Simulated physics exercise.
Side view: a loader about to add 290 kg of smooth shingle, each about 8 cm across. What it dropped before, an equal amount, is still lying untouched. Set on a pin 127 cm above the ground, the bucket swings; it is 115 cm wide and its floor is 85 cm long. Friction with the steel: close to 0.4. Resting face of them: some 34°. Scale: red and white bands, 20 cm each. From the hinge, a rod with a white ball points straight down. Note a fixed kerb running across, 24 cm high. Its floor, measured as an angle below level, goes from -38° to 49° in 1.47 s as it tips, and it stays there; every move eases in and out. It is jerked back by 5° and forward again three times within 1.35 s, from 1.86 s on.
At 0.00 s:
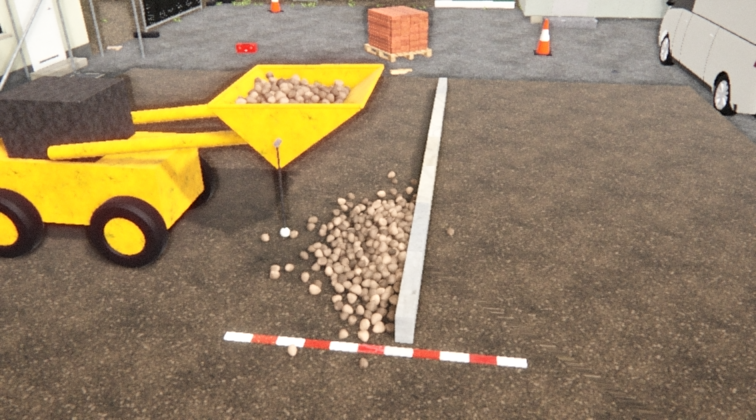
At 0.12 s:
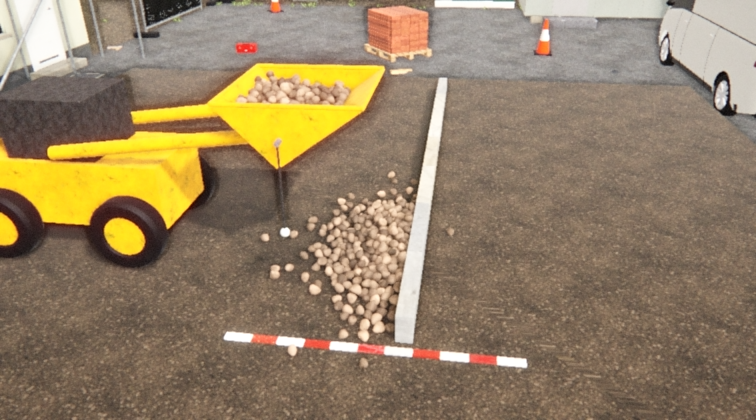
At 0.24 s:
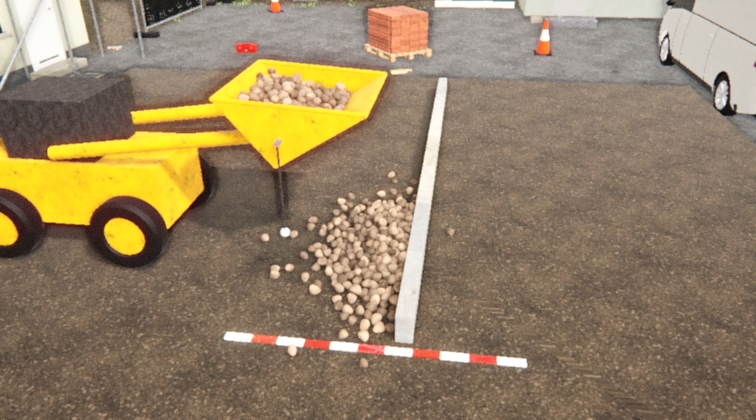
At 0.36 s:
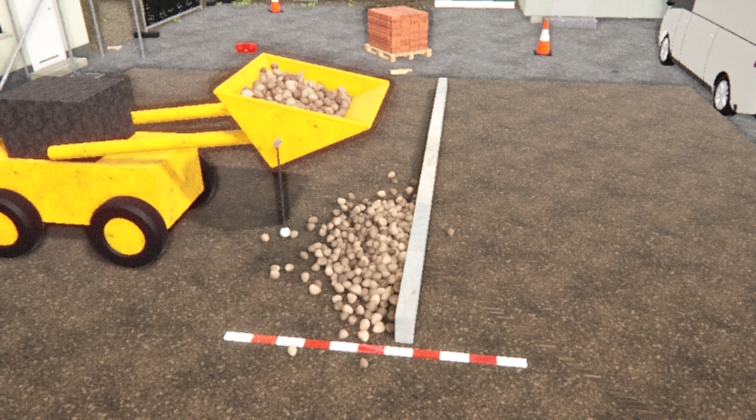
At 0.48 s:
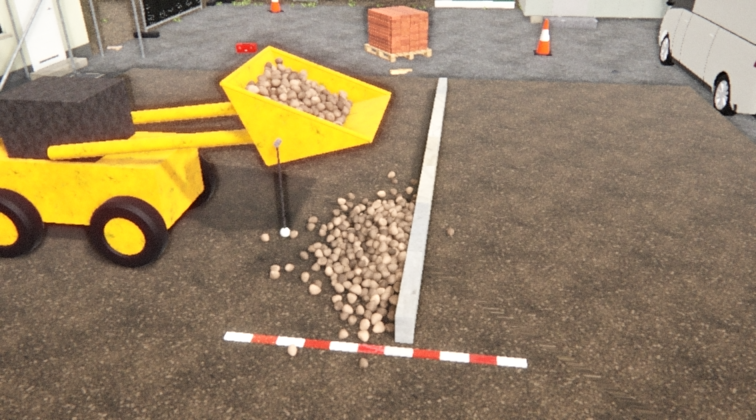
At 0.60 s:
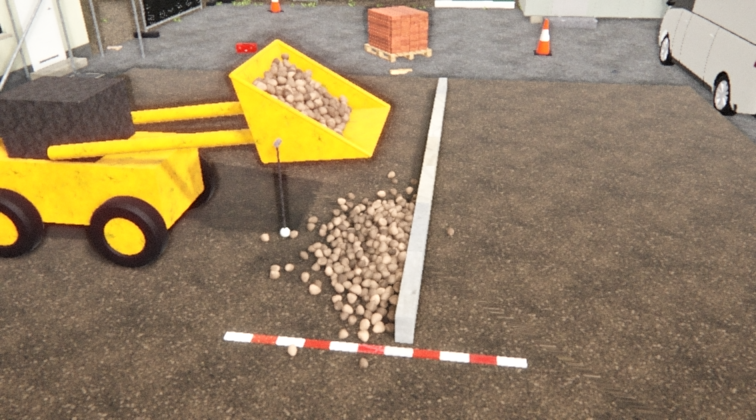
At first, a yellow loader holds a raised bucket of rounded brown stones beside a heap lying against a pale kerb, behind a red and white striped bar. The bucket then tilts gradually forward to the right, its lip lowering and the stones inside shifting, while the heap below stays still.
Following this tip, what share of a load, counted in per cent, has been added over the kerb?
4 per cent, roughly.
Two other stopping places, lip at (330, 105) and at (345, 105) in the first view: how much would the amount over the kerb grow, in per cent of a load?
Close to 0 per cent, followed by close to 0 per cent.
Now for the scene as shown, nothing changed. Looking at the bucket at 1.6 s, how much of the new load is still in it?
15 %.
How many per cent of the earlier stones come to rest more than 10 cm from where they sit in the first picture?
Close to 20 in a hundred of them.
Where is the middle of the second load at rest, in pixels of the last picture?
Centre at roughly (375, 234).
After 1.1 s the floor is at 35°; in per cent of one load, 97 in the bucket, 103 on this side of the kerb; the foremost stones are at (414, 234).
After 1.6 s the floor is at 49°; in per cent of one load, 13 in the bucket, 186 on this side of the kerb, 1 over the kerb; the foremost stones are at (429, 228).
After 3.7 s the floor is at 49°; in per cent of one load, 0 in the bucket, 196 on this side of the kerb, 4 over the kerb; the foremost stones are at (506, 246).
After 6.3 s the floor is at 49°; in per cent of one load, 0 in the bucket, 196 on this side of the kerb, 4 over the kerb; the foremost stones are at (506, 246). Net gain over the kerb, 4.
